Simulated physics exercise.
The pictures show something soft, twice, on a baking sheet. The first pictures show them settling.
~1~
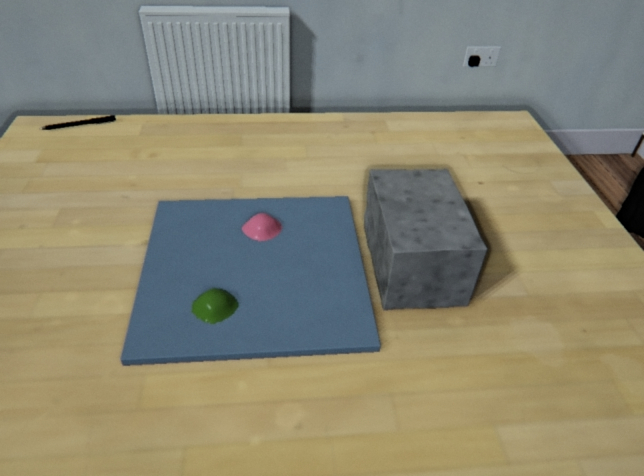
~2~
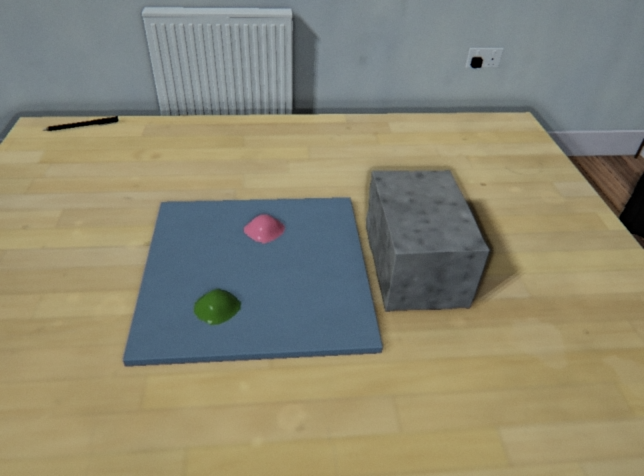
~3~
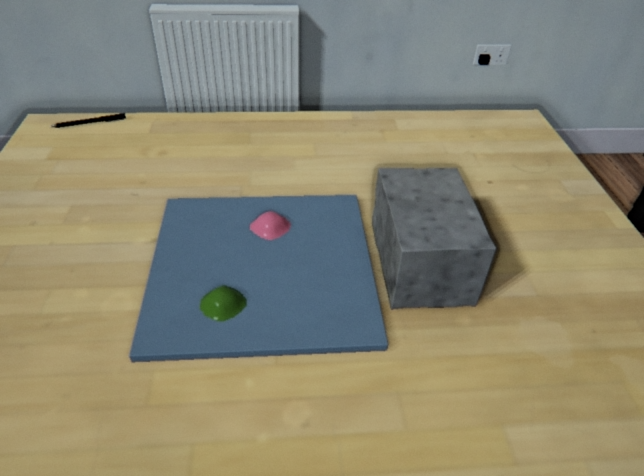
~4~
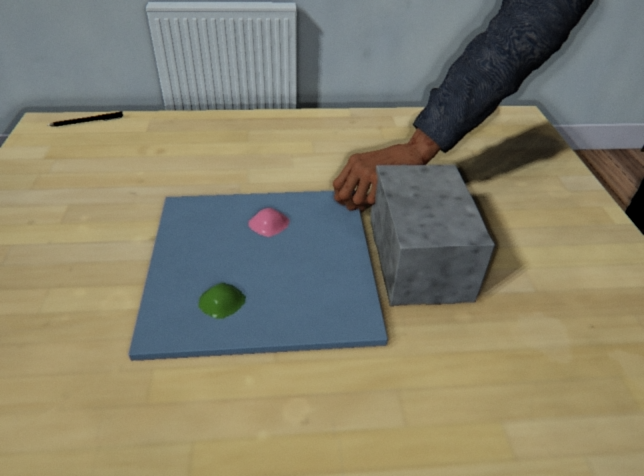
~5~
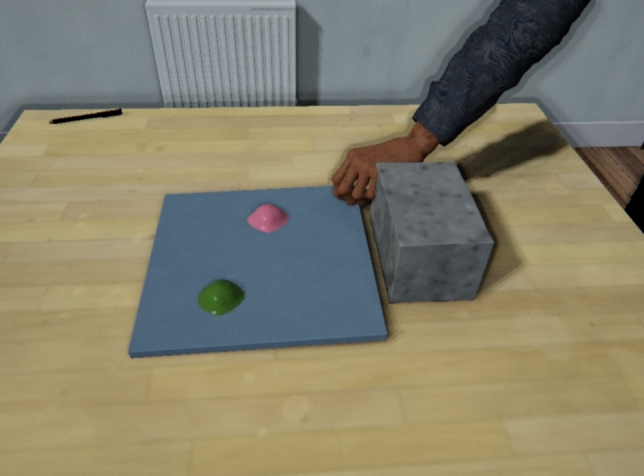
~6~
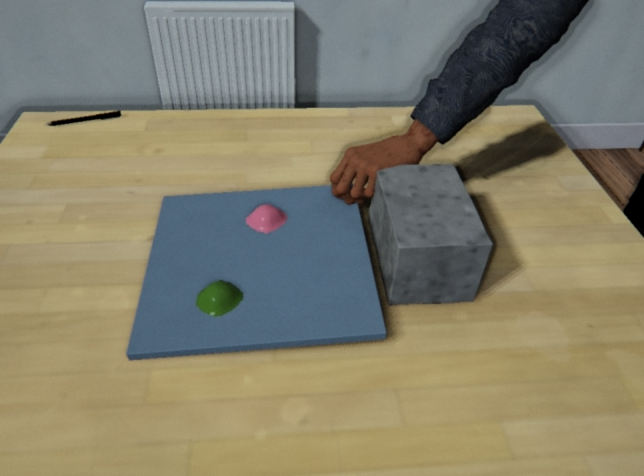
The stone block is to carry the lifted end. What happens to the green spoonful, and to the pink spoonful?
The green spoonful holds its ground and the pink spoonful holds its ground.
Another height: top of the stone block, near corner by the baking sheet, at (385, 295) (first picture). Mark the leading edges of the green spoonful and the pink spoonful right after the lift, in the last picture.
The first near (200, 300), the second near (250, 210).
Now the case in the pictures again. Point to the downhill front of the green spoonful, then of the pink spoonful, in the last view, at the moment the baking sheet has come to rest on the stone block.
In turn (186, 286) and (237, 194).
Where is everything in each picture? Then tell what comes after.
In the first picture, the baking sheet lies flat; green spoonful (214, 300) a tall heap; pink spoonful (262, 222) a tall heap; stone block (434, 282).
In the second picture, they settle; green spoonful (216, 301) a tall heap; pink spoonful (264, 224) a tall heap.
In the third picture, at rest; green spoonful (222, 298) a tall heap; pink spoonful (270, 221) a tall heap.
In the fourth picture, a hand takes the end; green spoonful (221, 295) a tall heap; pink spoonful (269, 217) a tall heap.
In the fifth picture, the end is rising; green spoonful (220, 292) a tall heap; pink spoonful (268, 213) a tall heap.
In the sixth picture, the baking sheet slopes by about 3°; green spoonful (218, 293) a tall heap; pink spoonful (266, 213) a tall heap; stone block (439, 277).
Shortly, slope about 23°; the green spoonful has not moved; the pink spoonful has not moved.
Then, the green spoonful has not moved; the pink spoonful has not moved.
At the finish, slope about 23°; the green spoonful has not moved; the pink spoonful has not moved.
